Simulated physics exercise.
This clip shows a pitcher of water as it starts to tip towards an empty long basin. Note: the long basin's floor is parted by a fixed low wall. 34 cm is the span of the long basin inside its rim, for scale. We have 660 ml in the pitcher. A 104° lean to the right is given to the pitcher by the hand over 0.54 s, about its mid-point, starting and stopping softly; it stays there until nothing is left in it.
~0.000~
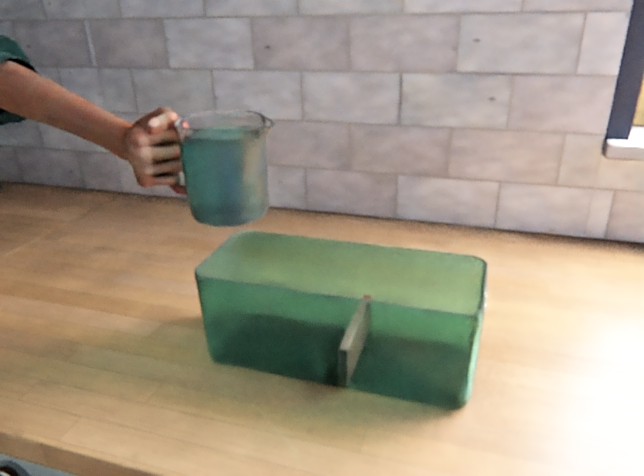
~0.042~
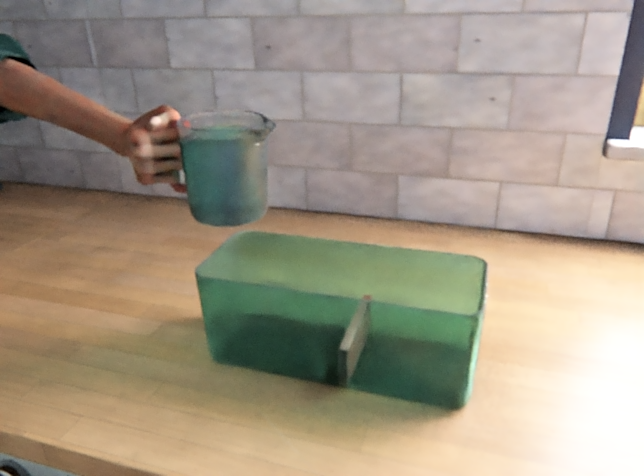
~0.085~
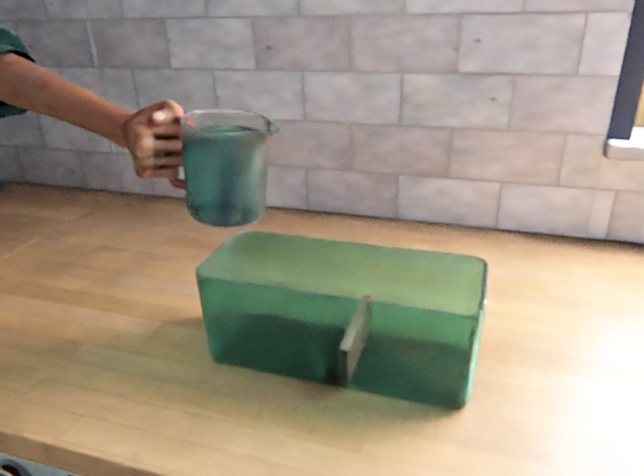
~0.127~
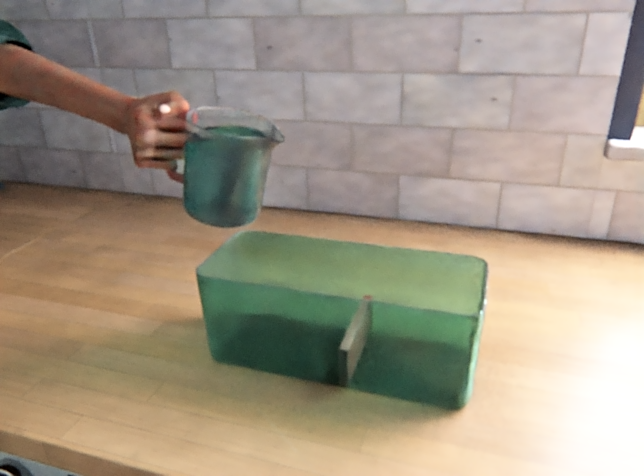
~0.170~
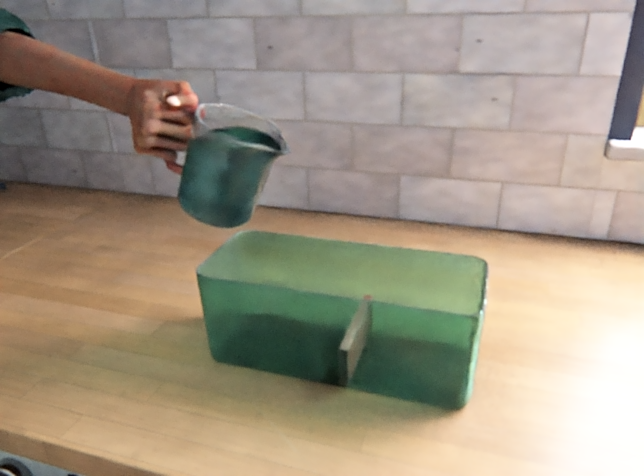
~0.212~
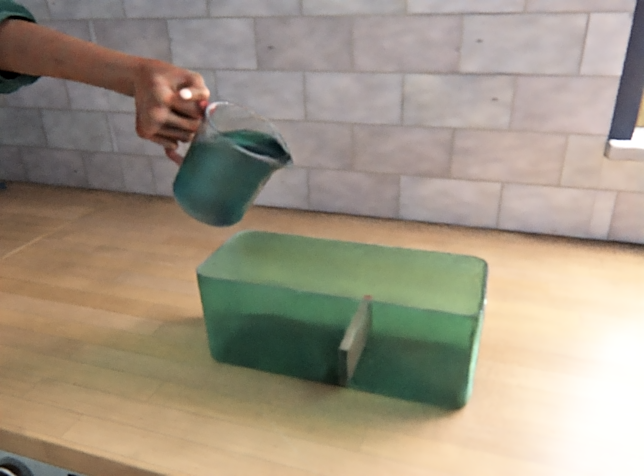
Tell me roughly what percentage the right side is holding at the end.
At the end it holds about 5 per cent.
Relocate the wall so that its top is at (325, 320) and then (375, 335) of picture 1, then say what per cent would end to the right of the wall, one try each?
Around 60 and 10 percent, in that order.
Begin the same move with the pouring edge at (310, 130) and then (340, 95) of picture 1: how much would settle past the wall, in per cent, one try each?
First 60, then 90 per cent.
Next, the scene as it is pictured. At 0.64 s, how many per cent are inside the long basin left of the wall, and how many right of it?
Lab note: Left near 72 %, right near 1.
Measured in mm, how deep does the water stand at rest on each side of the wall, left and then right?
Some 26 mm on the left and 2 mm on the right.
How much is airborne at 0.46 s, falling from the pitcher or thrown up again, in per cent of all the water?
It comes to about 22 percent.
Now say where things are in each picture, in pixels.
In the first picture, tilt 0°; pouring edge (273, 124); surface from (189, 132) to (263, 136); the long basin's rim runs from (216, 252) to (485, 286); the wall's top is at (356, 321).
In the second picture, tilt 2°; pouring edge (275, 126); surface from (191, 131) to (264, 137).
In the third picture, tilt 6°; pouring edge (279, 131); surface from (193, 130) to (267, 139).
In the fourth picture, tilt 14°; pouring edge (284, 139); surface from (197, 130) to (272, 142).
In the fifth picture, tilt 23°; pouring edge (289, 151); surface from (197, 143) to (280, 146).
In the sixth picture, tilt 35°; pouring edge (293, 166); surface from (192, 152) to (291, 156).
By 0.46 s the tilt is 98° and 55 per cent is still to pour, 22 is left of the wall and 1 right of it.
By 0.64 s the tilt is 104° and 15 per cent is still to pour, 71 is left of the wall and 1 right of it.
By 0.83 s the tilt is 104° and 3 per cent is still to pour, 88 is left of the wall and 3 right of it.
By 1.04 s the tilt is 104° and 0 per cent is still to pour, 93 is left of the wall and 3 right of it.
At rest 93 per cent lies left of the wall, 5 right of it and 3 outside.
